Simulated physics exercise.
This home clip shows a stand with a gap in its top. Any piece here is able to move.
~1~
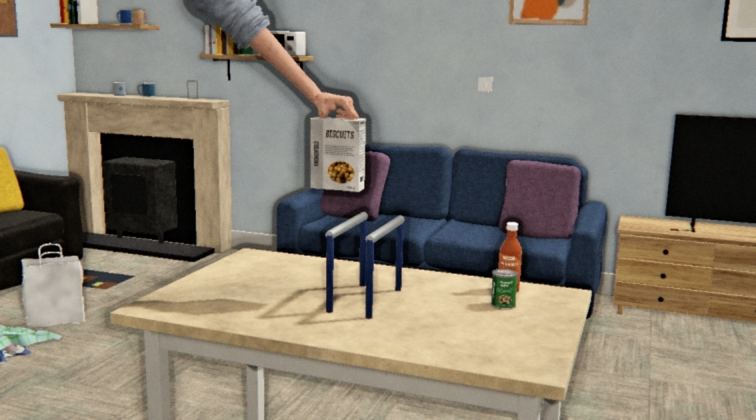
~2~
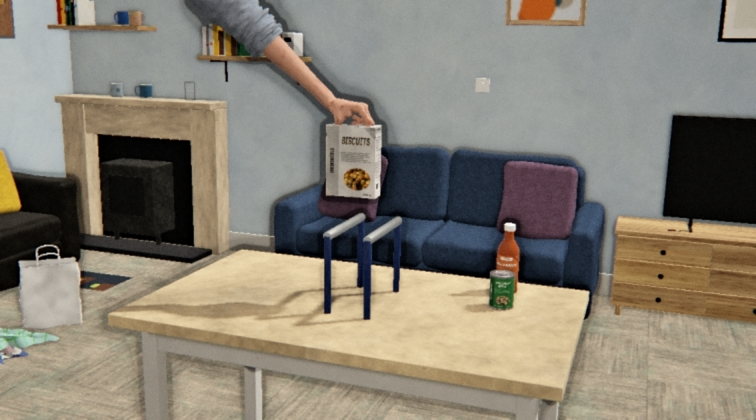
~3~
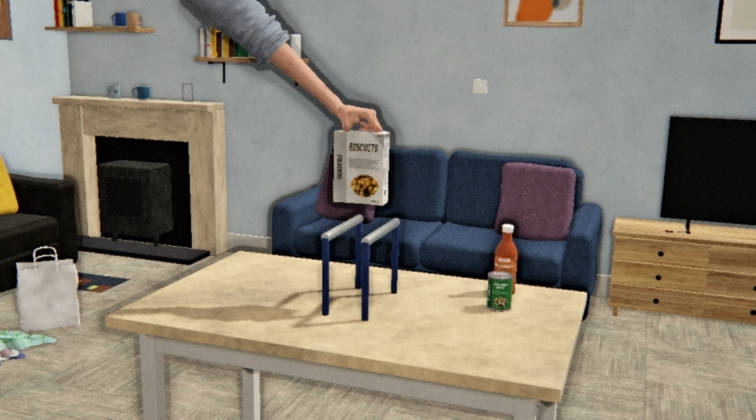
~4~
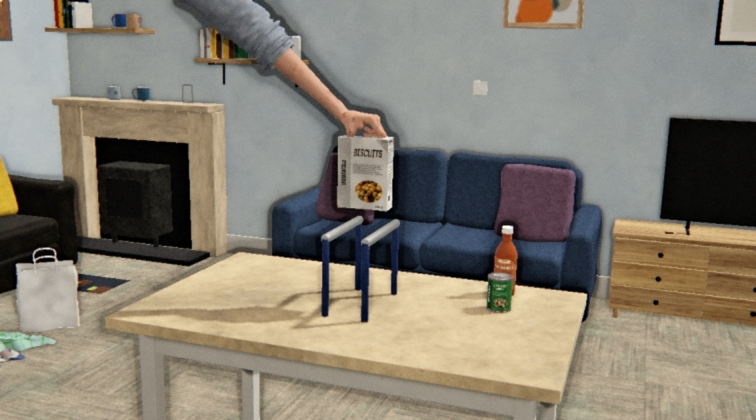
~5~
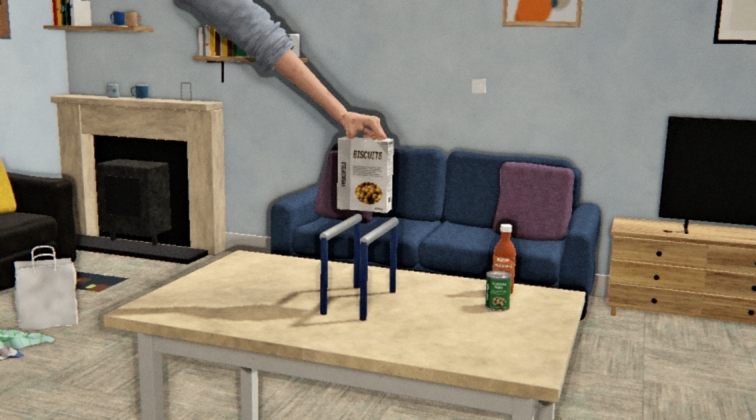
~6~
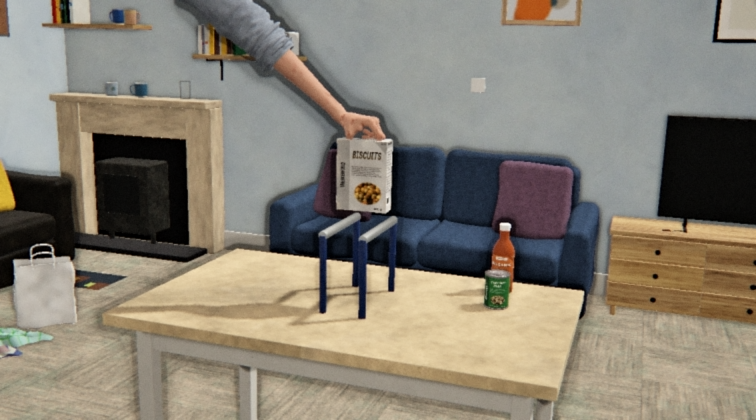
In a living room, a hand gripping a white packet from above moved it a little to the right and down, then held it still over the gap in a small blue-legged stand on the table.
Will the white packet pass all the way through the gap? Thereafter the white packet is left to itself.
No.
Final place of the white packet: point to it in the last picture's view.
Close to (364, 189) in the last picture.
Then, 0.32 s past the last view, white packet displaced a little near (364, 189).
Then, 0.66 s past the last view, white packet resting near (364, 189).
Finally, moved from the start, white packet; the other 2 still in place. Final places as the last picture's camera would see them, white packet near (364, 189). The packet is caught.
